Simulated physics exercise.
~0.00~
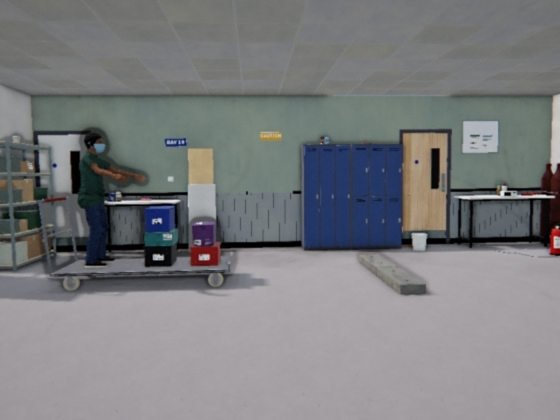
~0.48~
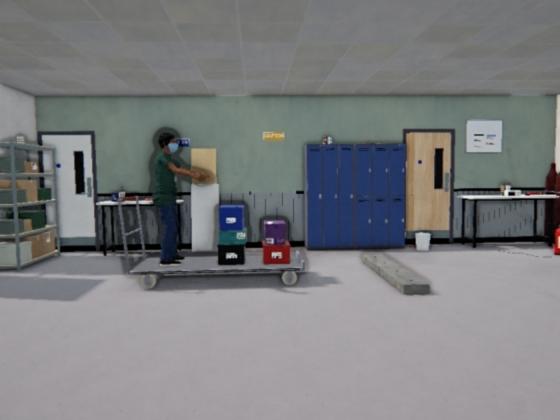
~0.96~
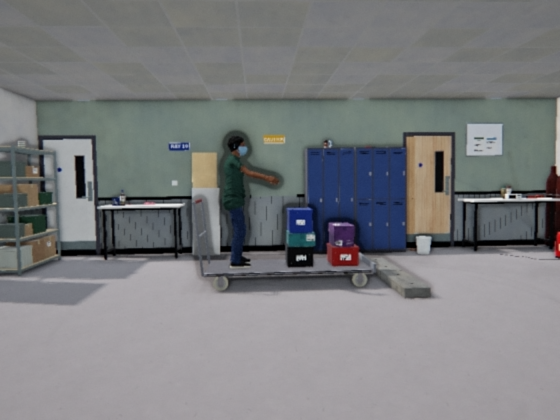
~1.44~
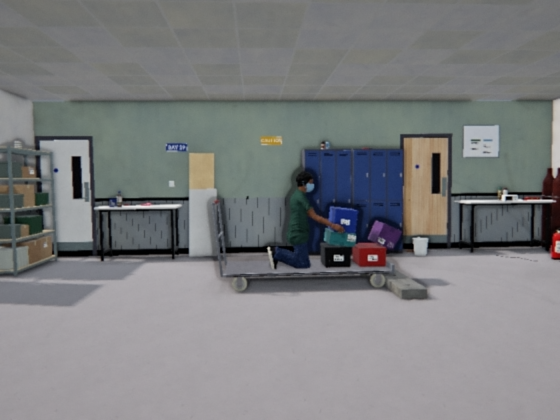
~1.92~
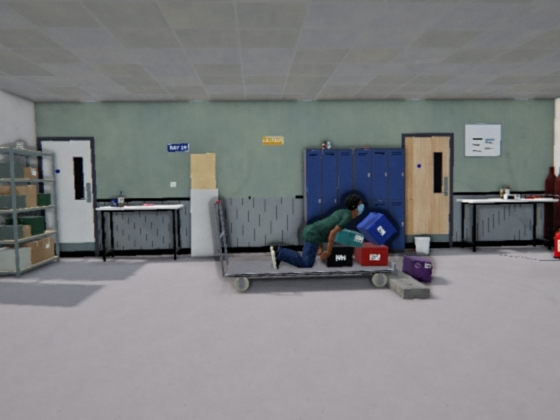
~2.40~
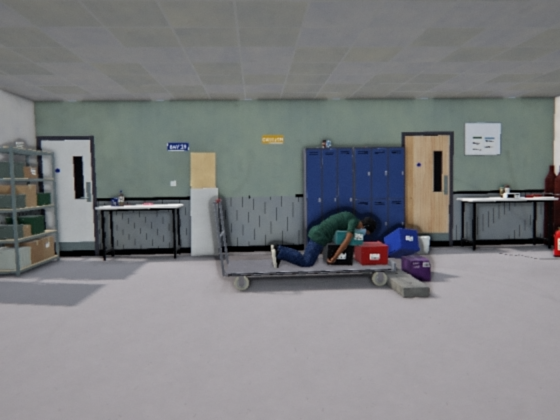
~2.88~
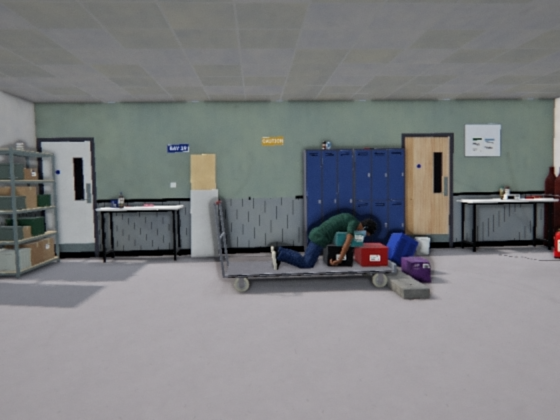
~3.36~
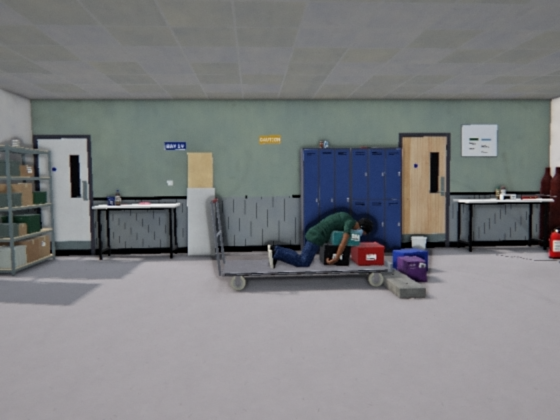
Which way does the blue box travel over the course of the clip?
The blue box moves to the right, first riding along on the trolley and then tumbling off its front end.
A masked person riding a flat trolley with stacked coloured boxes rolled right until it stopped at a low kerb, then dropped forward onto the deck as the purple and blue boxes tumbled over the front, ending hunched over the boxes left aboard.
